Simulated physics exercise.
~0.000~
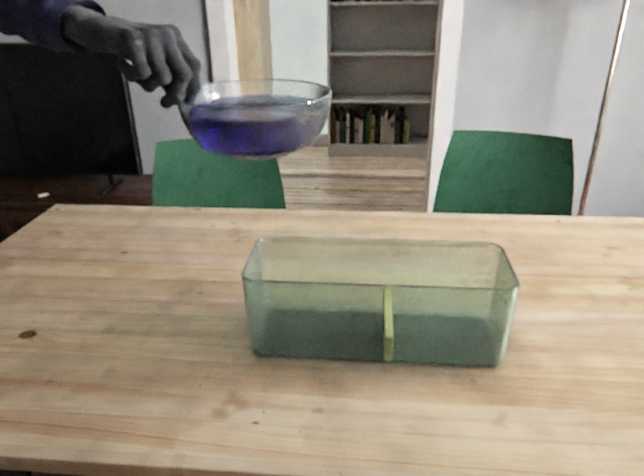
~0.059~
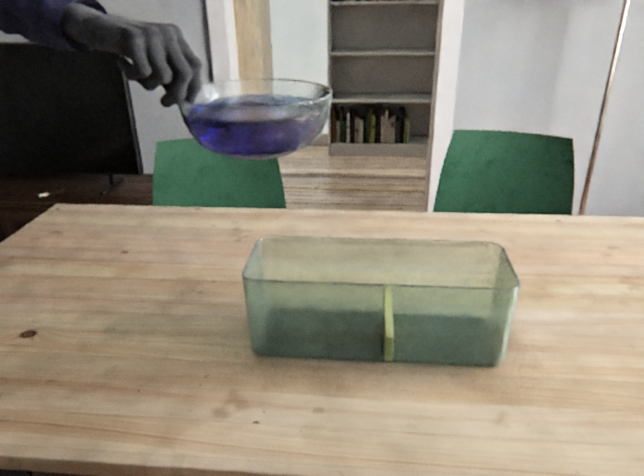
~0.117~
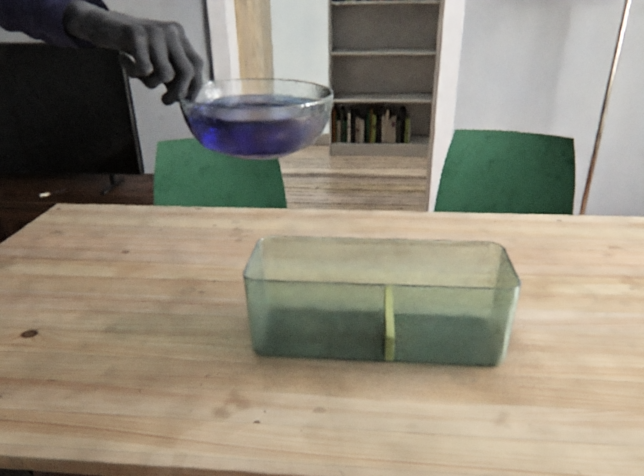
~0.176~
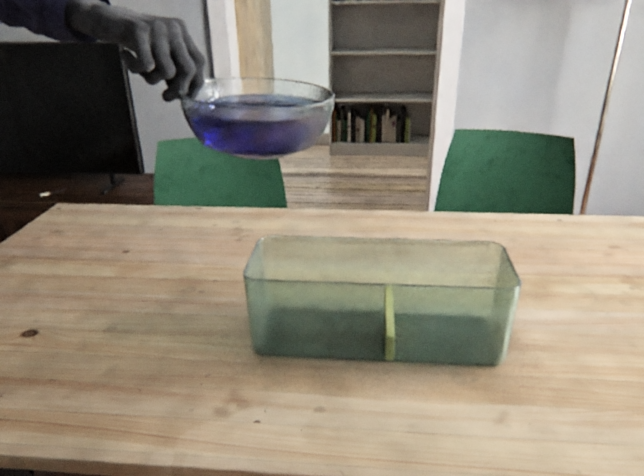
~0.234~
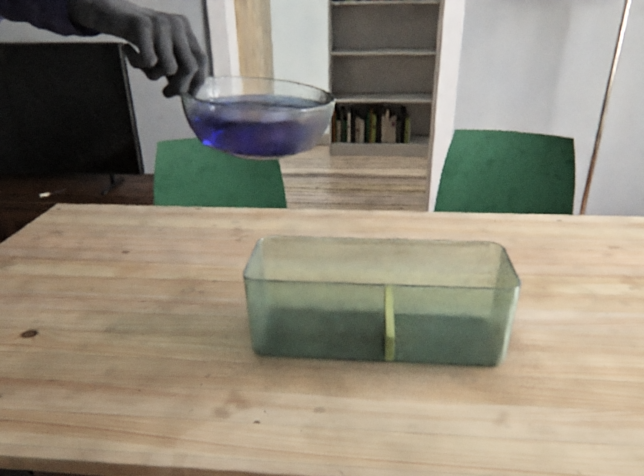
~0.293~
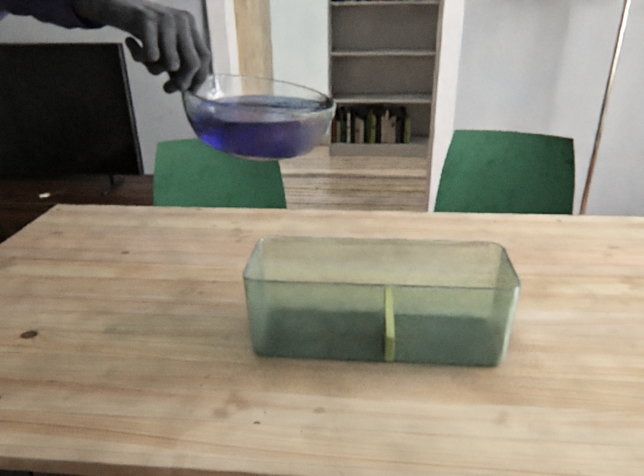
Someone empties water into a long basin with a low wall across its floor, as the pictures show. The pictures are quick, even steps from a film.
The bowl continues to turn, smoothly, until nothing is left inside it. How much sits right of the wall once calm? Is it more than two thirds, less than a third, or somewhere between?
Somewhere between a third and two thirds.
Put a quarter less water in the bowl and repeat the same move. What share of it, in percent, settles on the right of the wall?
About 35 parts in a hundred, give or take.
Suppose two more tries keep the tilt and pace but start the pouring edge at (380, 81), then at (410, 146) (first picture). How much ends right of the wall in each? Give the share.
The first start yields 70 per cent, the second 80 per cent.
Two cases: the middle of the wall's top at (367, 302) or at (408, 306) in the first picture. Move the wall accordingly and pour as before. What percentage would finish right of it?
About 70 % for the first and about 15 % for the second.
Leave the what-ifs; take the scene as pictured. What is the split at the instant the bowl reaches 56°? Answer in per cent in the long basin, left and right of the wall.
I'd put the left part near 5 per cent and the right part near 5.
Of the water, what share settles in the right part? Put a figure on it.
50 % or thereabouts.
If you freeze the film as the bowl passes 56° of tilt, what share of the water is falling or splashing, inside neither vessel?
Airborne fraction: Approx. 35 %.
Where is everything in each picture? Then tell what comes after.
In the first picture, it leans 0°; its right rim is at (330, 94); the water meets the walls at (189, 107) and (327, 108); the long basin's rim runs from (250, 258) to (510, 266); the wall's top is at (388, 312).
In the second picture, it leans 0°; its right rim is at (331, 94); the water meets the walls at (189, 106) and (328, 108).
In the third picture, it leans 2°; its right rim is at (332, 96); the water meets the walls at (191, 106) and (329, 108).
In the fourth picture, it leans 4°; its right rim is at (333, 98); the water meets the walls at (191, 105) and (330, 109).
In the fifth picture, it leans 6°; its right rim is at (334, 102); the water meets the walls at (192, 105) and (331, 110).
In the sixth picture, it leans 10°; its right rim is at (334, 107); the water meets the walls at (194, 106) and (332, 110).
A moment on, the bowl is tipped part way and 51 per cent is still to pour, 5 is left of the wall and 7 right of it.
Next, the bowl is tipped on its side and 5 per cent is still to pour, 31 is left of the wall and 50 right of it.
Then the bowl is tipped on its side and 0 per cent is still to pour, 48 is left of the wall and 49 right of it.
Later the bowl is tipped on its side and 0 per cent is still to pour, 48 is left of the wall and 48 right of it.
Finally, 49 per cent lies left of the wall, 48 right of it and 3 outside.
